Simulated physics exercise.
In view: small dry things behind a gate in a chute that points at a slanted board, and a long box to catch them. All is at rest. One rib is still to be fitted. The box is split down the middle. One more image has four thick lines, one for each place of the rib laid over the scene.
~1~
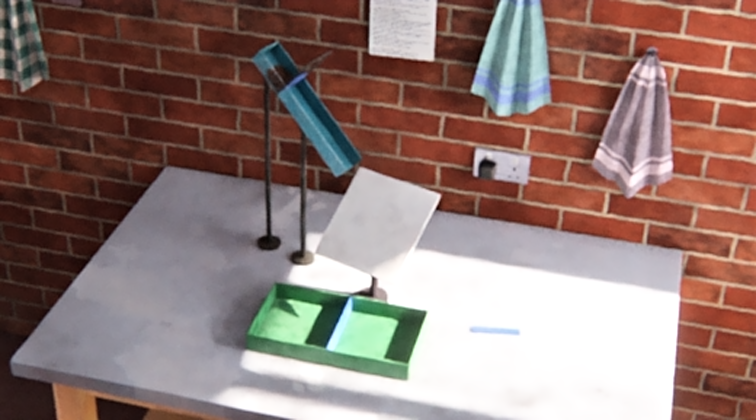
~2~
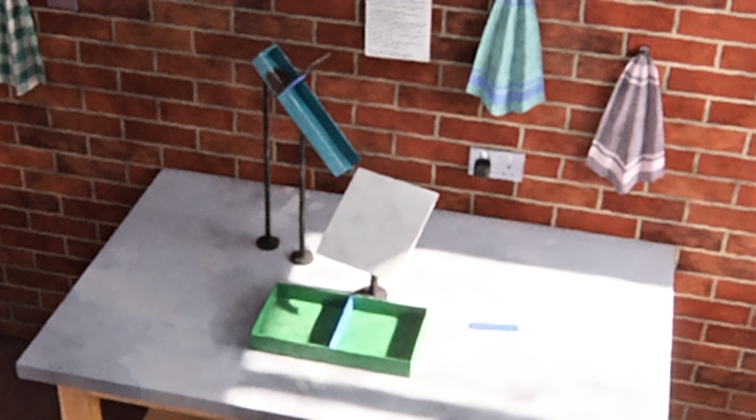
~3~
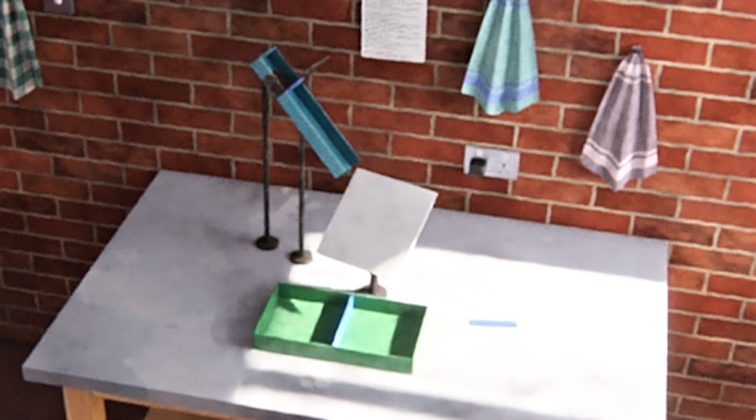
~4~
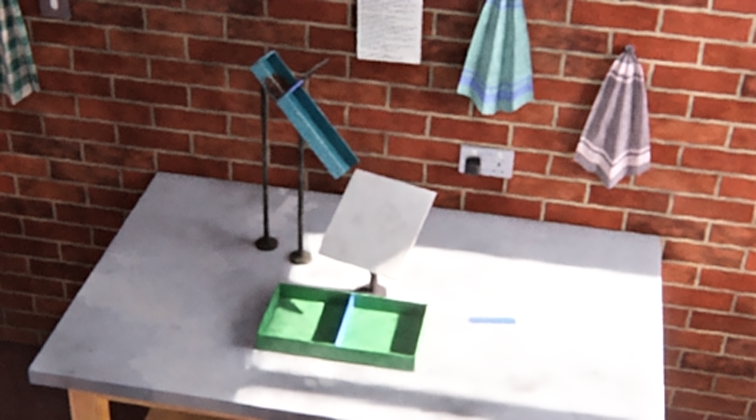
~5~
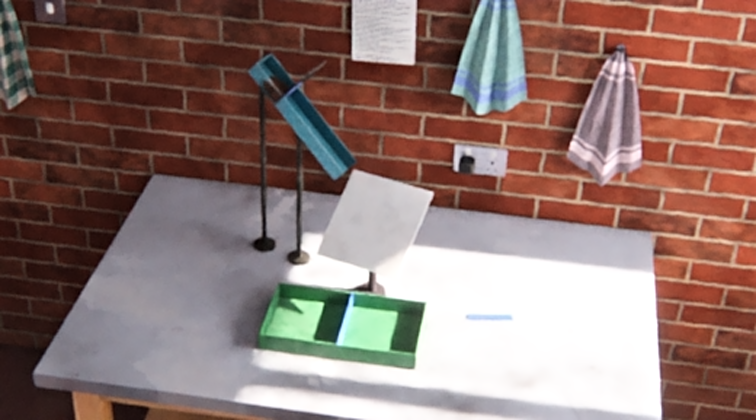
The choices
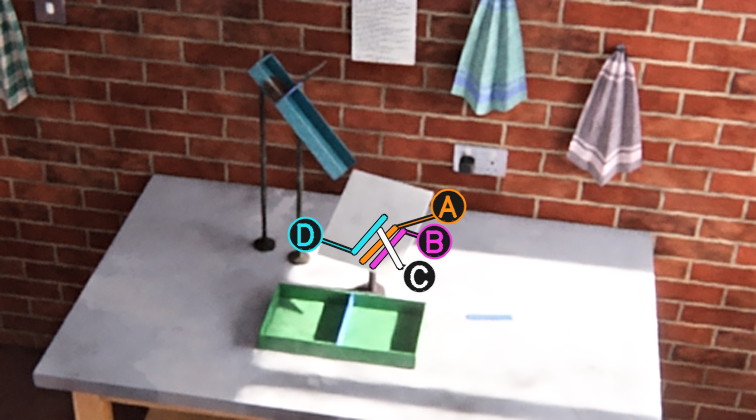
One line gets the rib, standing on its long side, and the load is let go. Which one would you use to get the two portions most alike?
B.
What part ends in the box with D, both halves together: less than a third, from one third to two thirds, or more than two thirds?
Line D gives more than two thirds.
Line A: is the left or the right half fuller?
More lands on the left.
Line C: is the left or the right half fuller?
The right half.
On the marked copy, line A from (395, 227) to (362, 261); line B from (403, 230) to (372, 265); line C from (379, 229) to (399, 266); line D from (384, 217) to (354, 251).
For line A, of what is caught, the larger part in the left half, about a tenth in the right.
For line B, of what is caught, roughly half in the left half, roughly half in the right.
For line C, of what is caught, roughly a quarter in the left half, the larger part in the right.
For line D, of what is caught, almost all in the left half, just a few in the right.
